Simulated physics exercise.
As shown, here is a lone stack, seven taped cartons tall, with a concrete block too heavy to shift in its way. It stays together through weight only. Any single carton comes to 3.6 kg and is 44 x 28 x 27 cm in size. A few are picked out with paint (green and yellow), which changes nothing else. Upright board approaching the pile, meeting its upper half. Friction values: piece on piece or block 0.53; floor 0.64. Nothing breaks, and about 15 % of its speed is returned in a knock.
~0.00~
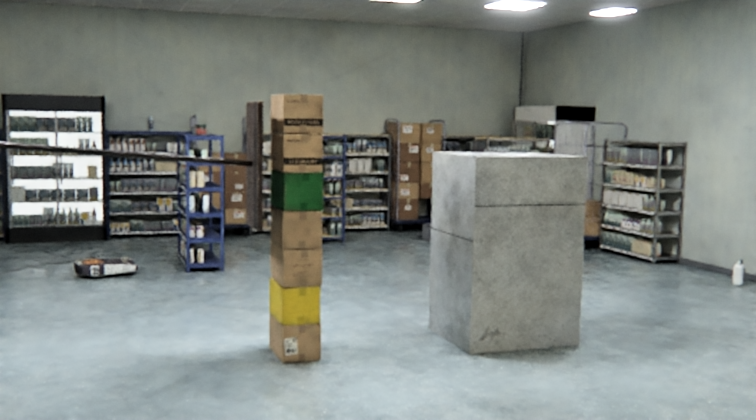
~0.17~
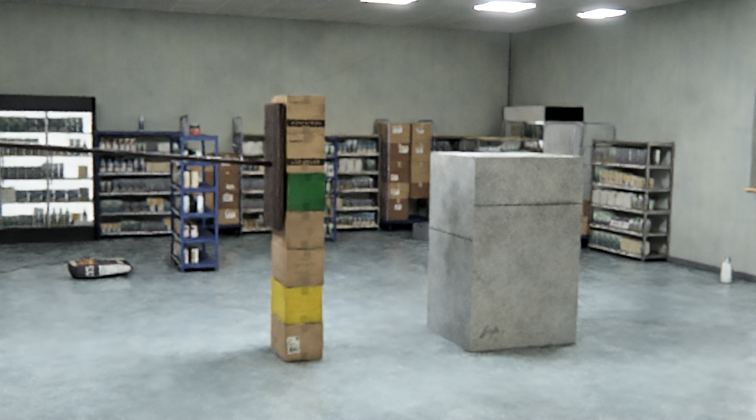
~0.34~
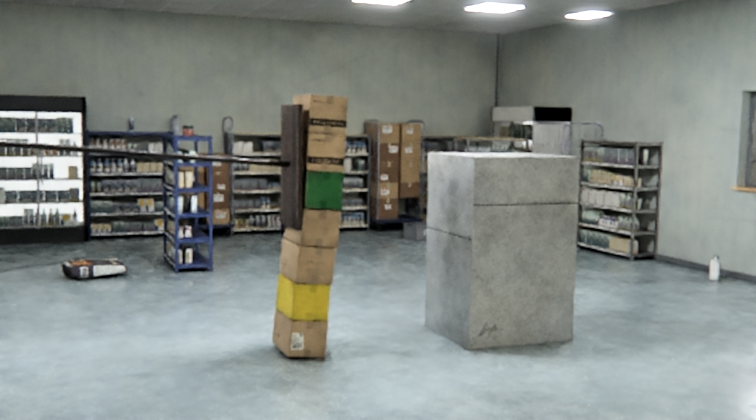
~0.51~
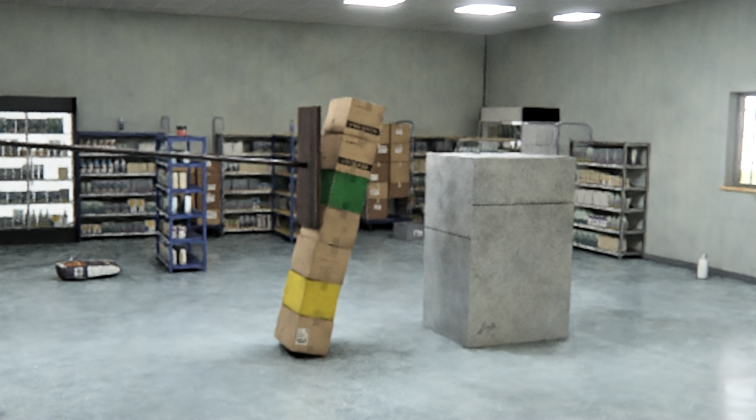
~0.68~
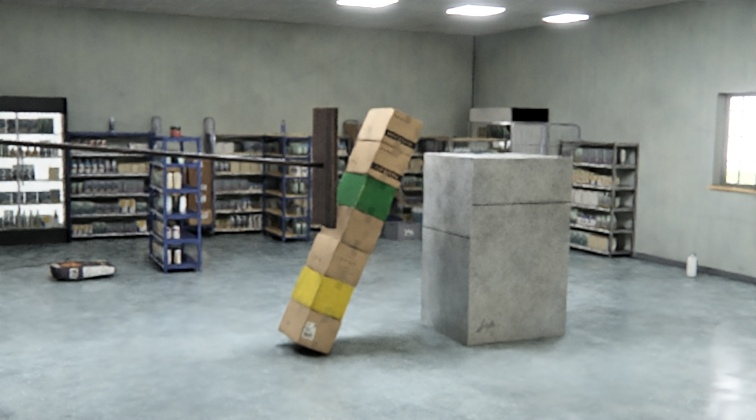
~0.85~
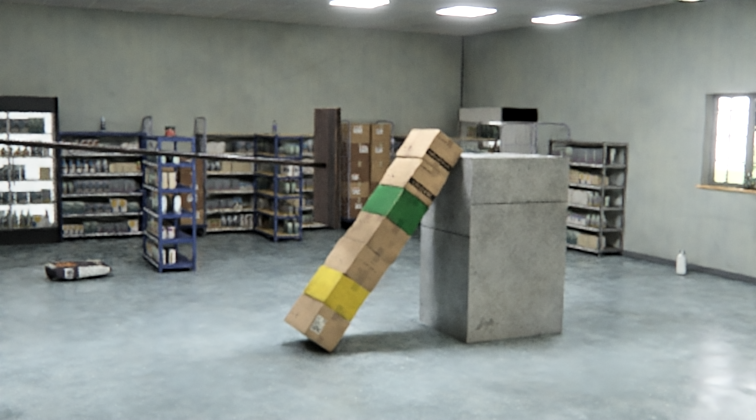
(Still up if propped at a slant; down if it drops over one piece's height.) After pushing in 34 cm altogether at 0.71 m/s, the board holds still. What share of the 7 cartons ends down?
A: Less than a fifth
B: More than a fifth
The answer is B.
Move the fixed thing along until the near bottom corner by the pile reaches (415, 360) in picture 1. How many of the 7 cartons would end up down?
With that change the number is 0.
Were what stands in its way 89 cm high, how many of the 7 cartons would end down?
The count would be 5.
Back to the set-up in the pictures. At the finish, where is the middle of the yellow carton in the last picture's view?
Roughly (330, 327).
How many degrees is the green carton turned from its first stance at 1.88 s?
Roughly 60°.
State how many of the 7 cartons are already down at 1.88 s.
It's 5 by that point.
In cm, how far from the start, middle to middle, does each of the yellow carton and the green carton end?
Yellow ends up some 30 cm away; green ends up some 140 cm away.
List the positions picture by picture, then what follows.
In the first picture (we follow the side turned to the camera; the camera moves round a little), board (261, 149) 14 cm short; yellow carton (301, 306); green carton (305, 192); no piece has moved.
The second picture shows board (281, 150) 21 mm short; green carton (307, 192).
The third picture shows board (300, 150) 10 cm in; green carton (325, 191) tipped 3°; yellow carton (311, 303) tipped 5°; steepest lean 5°, the carton at (321, 229); 7 stirred so far.
The fourth picture shows board (319, 151) 22 cm in; green carton (349, 193) tipped 14°; yellow carton (320, 300) tipped 13°; steepest lean 14°, the carton at (365, 120); 7 stirred so far.
The fifth picture shows board (336, 152) 33 cm in; green carton (377, 199) tipped 23°; yellow carton (333, 298) tipped 23°; steepest lean 23°, the carton at (390, 165); 7 stirred so far.
The sixth picture shows board (338, 152) 34 cm in, stopped; green carton (408, 212) tipped 37°, 17 cm lower; yellow carton (347, 298) tipped 37°; 7 stirred so far.
Around 1.08 s, 3 of the 7 cartons down; yellow carton tipped 55°; green carton tipped 45°, 36 cm lower.
Around 1.88 s, 5 of the 7 cartons down; yellow carton on its side; green carton tipped 60°, 73 cm lower.
Finally (2.7 s), 5 of the 7 cartons down; yellow carton on its side; green carton tipped 57°, 87 cm lower. That is 71 per cent. Seen by the last camera, middles, yellow carton near (330, 327), green carton near (422, 294).
